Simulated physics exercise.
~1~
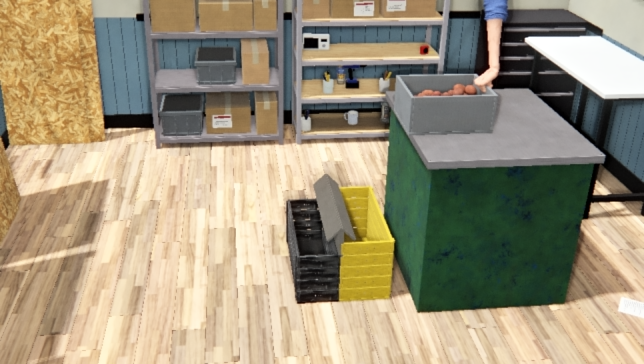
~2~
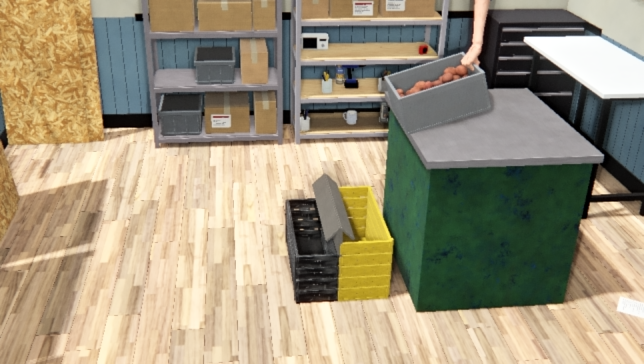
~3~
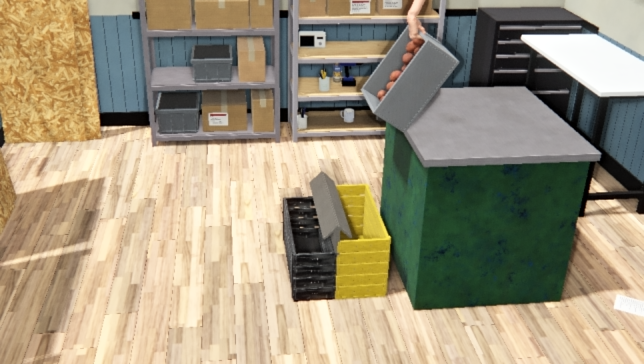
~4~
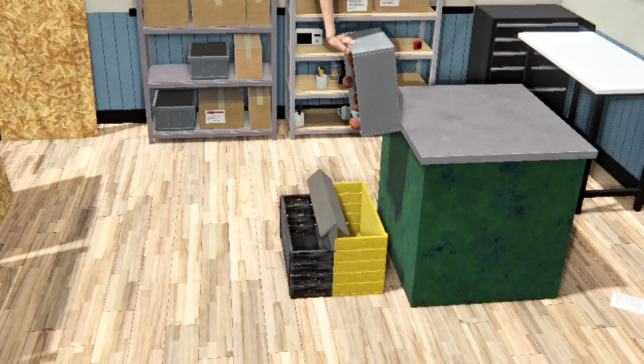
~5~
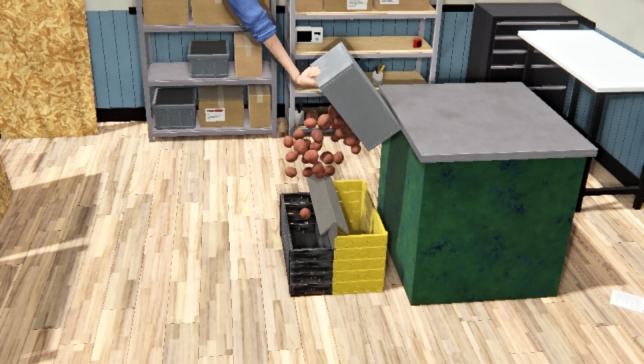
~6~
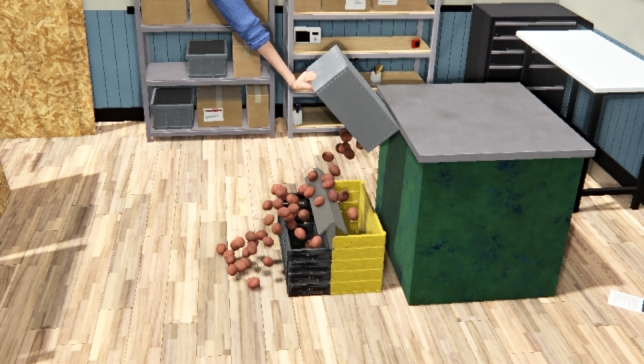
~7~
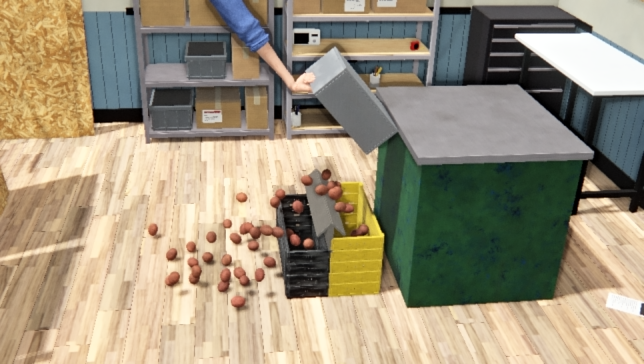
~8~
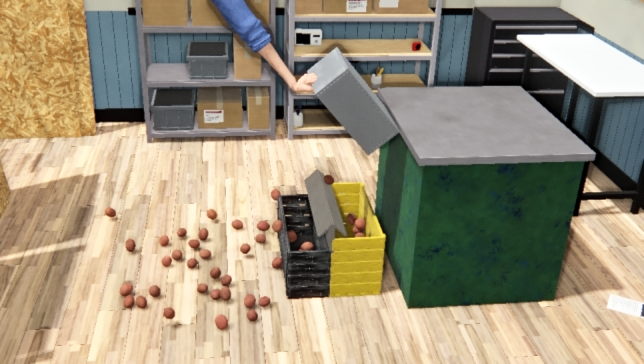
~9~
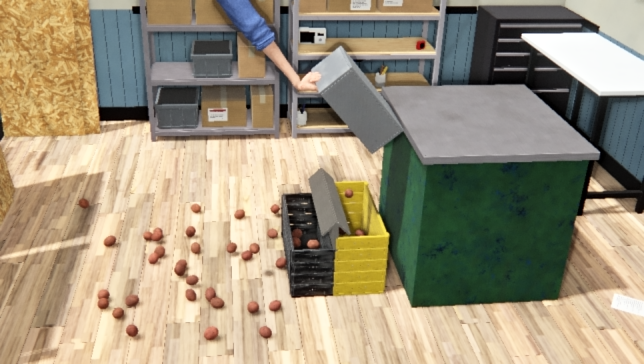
A hand tips red potatoes from a grey crate, and most scatter across the floor.
